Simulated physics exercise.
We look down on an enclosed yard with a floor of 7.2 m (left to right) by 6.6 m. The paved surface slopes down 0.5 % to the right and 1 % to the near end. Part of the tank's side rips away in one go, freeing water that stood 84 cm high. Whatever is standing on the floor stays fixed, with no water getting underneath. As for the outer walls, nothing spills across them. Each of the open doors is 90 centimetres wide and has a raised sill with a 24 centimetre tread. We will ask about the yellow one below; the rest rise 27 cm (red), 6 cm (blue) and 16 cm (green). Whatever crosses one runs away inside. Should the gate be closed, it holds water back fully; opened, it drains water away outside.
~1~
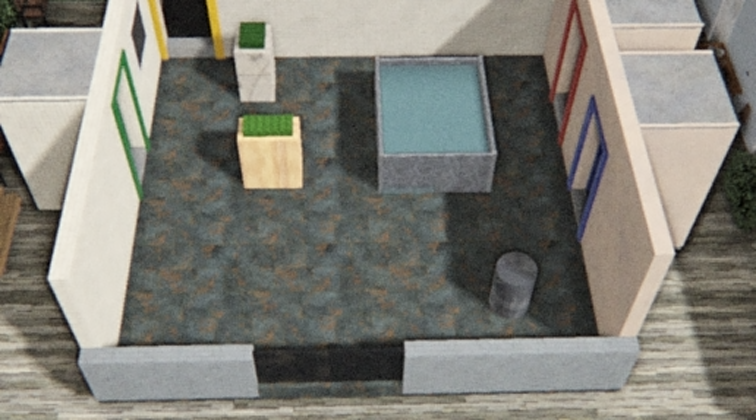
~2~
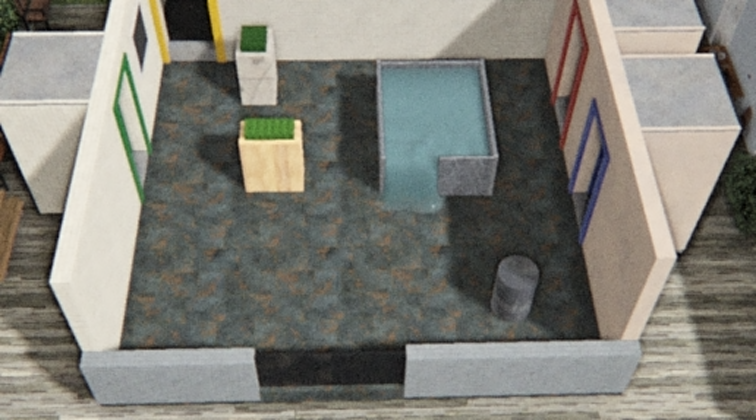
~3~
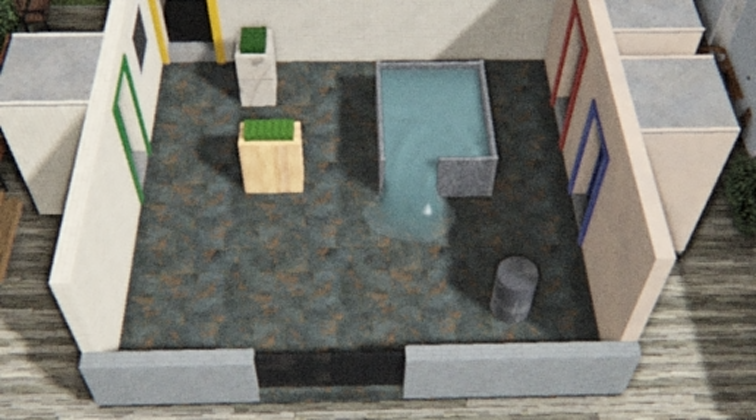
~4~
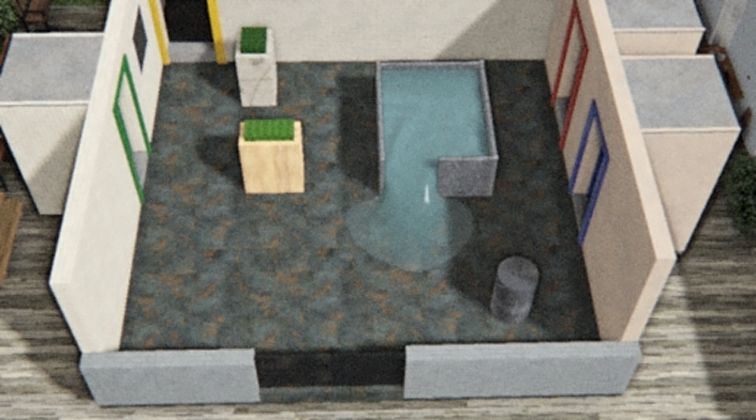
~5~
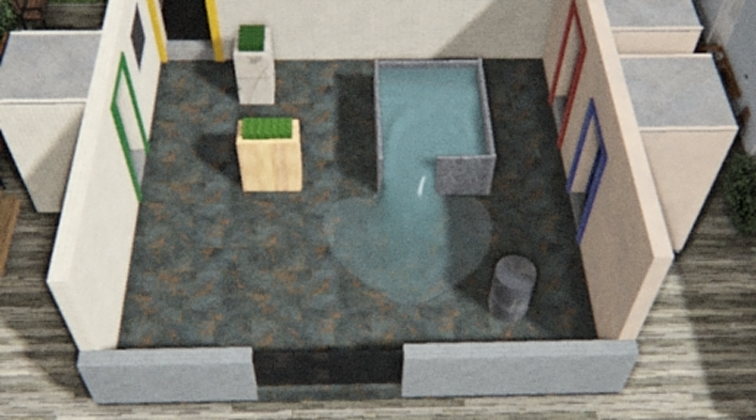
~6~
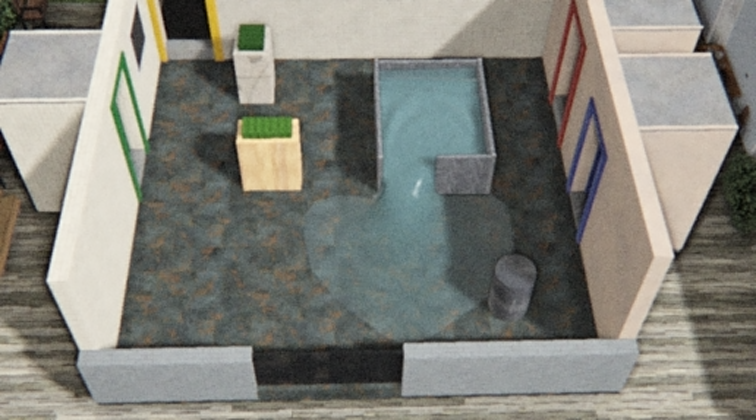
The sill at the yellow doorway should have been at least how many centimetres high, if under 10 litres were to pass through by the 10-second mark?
At least some 7.5 cm.
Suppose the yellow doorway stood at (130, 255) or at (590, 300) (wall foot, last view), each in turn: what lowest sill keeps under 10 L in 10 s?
Roughly 8.0 and 15 cm.
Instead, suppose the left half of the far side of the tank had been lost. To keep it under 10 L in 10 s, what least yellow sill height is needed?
You'd want it roughly 19 centimetres tall.
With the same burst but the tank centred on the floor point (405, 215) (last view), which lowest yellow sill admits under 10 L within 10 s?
Close to 10.5 cm would do it.
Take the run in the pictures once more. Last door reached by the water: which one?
The answer is the yellow door.
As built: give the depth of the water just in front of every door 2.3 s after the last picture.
Depth (cm): Red 0 / blue 2 / green 0 / yellow 0.
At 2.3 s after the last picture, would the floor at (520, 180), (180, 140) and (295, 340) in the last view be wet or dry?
So the three spots come out spared, spared, swamped, in that order.
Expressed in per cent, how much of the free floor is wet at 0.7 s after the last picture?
Some 30 in a hundred.
Then, 0.7 s after the last picture water covers 30 % of the floor, deepest (46 cm) near (400, 198); it has not reached the yellow door.
Then, 2.3 s after the last picture water covers 40 % of the floor, deepest (34 cm) near (112, 378); it has not reached the yellow door.
Then, 9.3 s after the last picture water covers 95 % of the floor, deepest (13 cm) near (594, 369); 9 cm at the yellow door, 0 litres in over its 27 cm sill.
At the yellow door as built, the water peaked near 10 cm, 5.5 s after the last picture.
Run again over the same 10 s with other heights there, 22 litres in over 6.5 cm, 4 litres over 8.5 cm. The limit of 10 litres is kept from about 7.5 cm up.
